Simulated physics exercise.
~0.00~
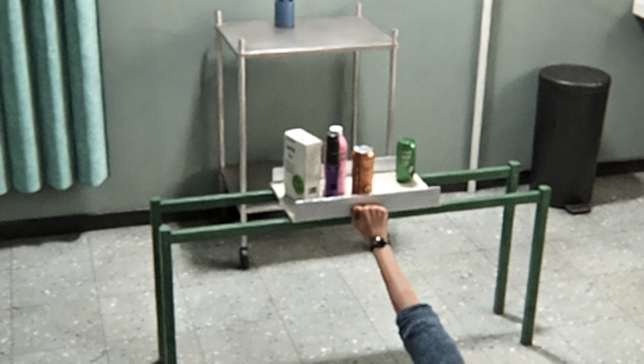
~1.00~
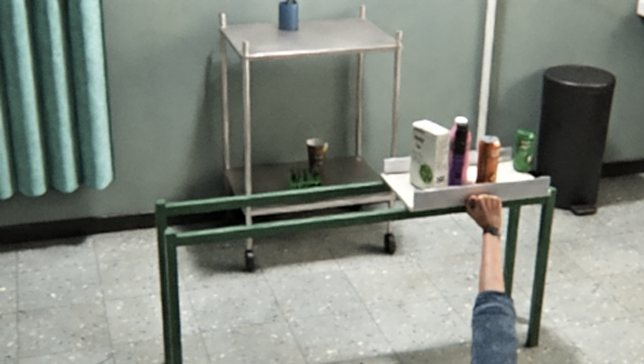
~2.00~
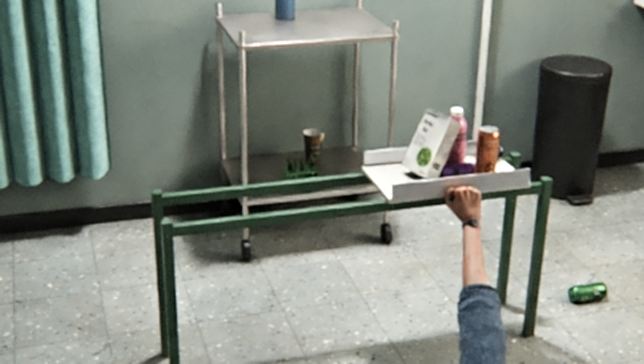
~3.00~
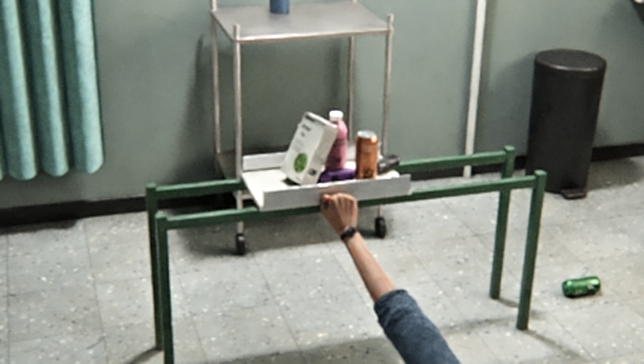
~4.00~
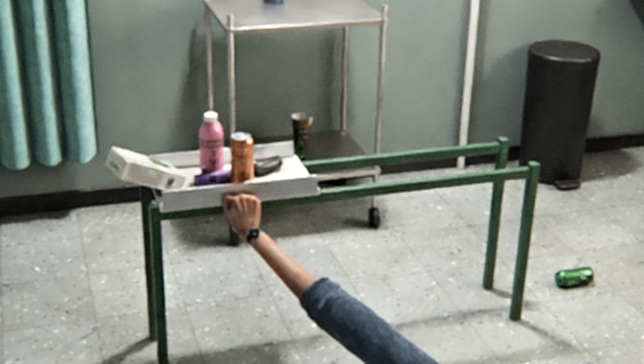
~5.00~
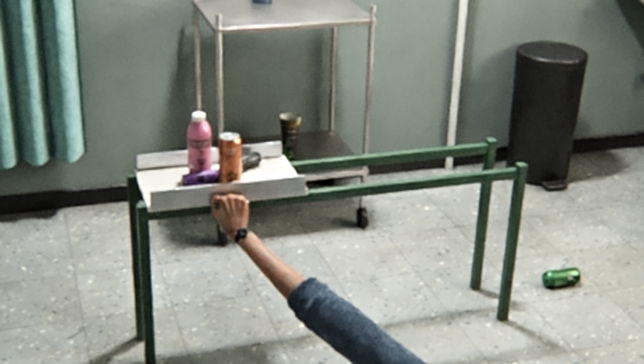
A hand slides a tray right then left along green rails, spilling a can and packet.
